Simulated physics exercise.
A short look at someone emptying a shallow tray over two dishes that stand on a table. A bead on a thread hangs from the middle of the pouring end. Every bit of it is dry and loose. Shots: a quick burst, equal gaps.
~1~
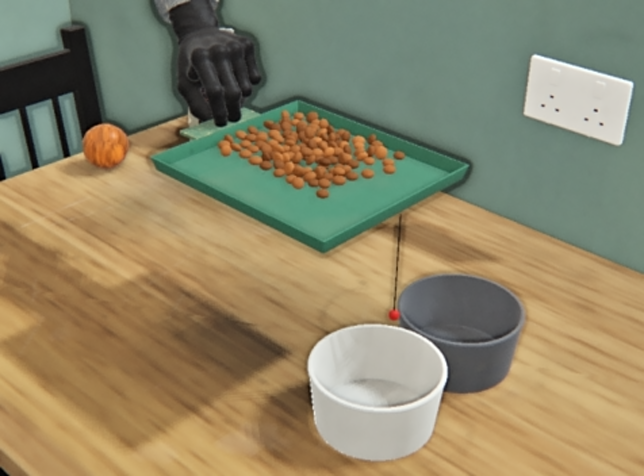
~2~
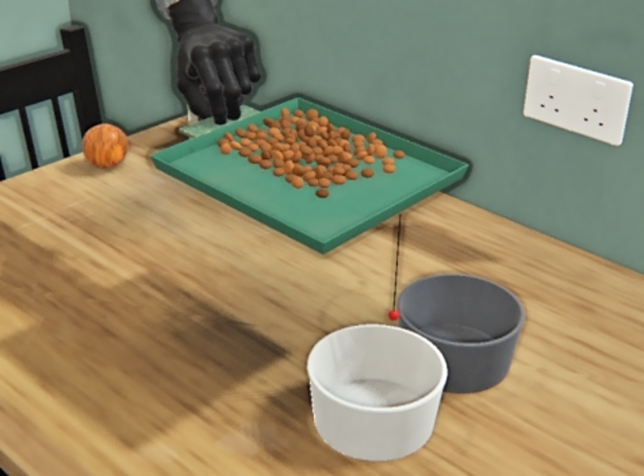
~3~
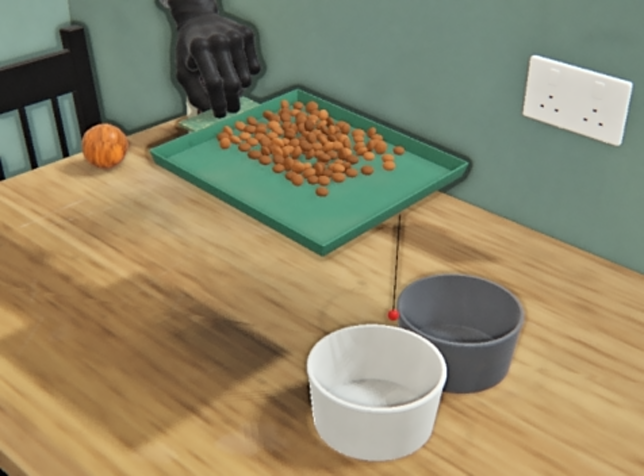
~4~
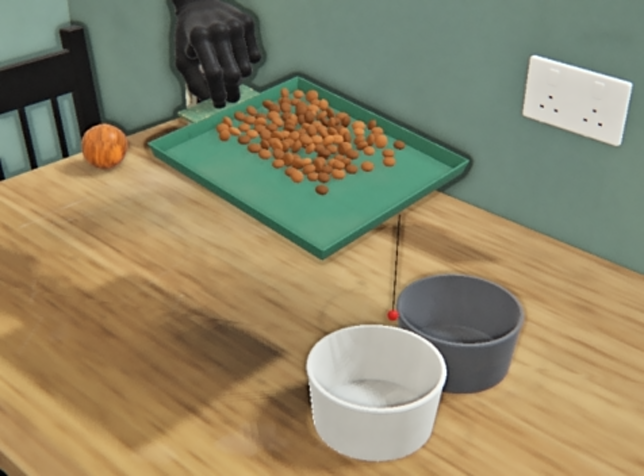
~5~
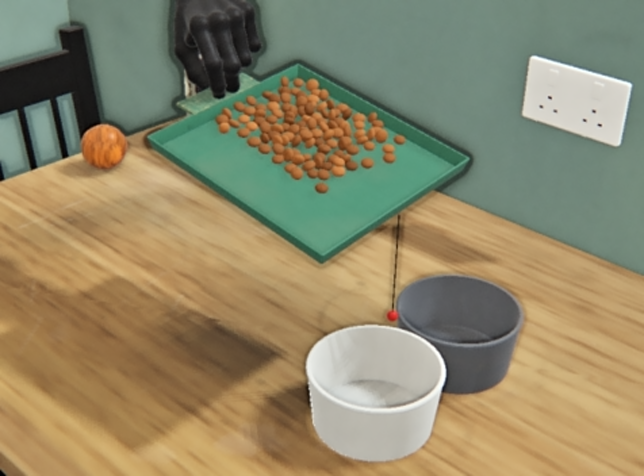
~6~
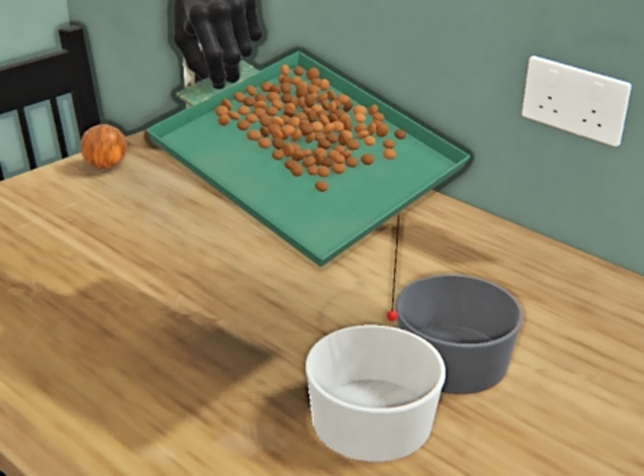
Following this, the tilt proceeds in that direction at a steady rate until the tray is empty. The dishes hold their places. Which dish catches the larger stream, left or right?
The left one.
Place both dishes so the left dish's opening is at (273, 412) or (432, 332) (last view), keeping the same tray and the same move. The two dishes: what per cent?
First placement near 80 percent, second near 0 percent.
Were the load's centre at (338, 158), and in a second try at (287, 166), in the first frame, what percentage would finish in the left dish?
First case: Some 70 %; second case: Some 80 %.
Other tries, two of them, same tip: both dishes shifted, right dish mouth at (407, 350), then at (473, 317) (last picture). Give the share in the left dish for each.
First position: Some 50 %; second position: Some 50 %.
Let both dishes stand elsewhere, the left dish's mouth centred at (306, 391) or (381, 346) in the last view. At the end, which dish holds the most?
Try 1: The dish at left. Try 2: The dish at left.
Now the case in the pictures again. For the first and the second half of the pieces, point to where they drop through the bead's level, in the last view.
Earlier portion about (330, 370); later portion about (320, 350).
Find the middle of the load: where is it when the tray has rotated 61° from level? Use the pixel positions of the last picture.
Near (333, 257).
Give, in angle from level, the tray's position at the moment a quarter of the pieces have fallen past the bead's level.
About 65° of tilt.
Soon after the last picture, tray tipped steeply; about two thirds on the tray; a small part in the left dish; a small part outside both; a small part in the air.
A little later, tray tipped past a quarter turn; a stray few on the tray; about two thirds in the left dish; about a third outside both; a stray few in the air.
Later still, tray tipped past a quarter turn; about two thirds in the left dish; about a third outside both.
At rest, tray tipped past a quarter turn; about two thirds in the left dish; none in the right dish; about a third outside both.
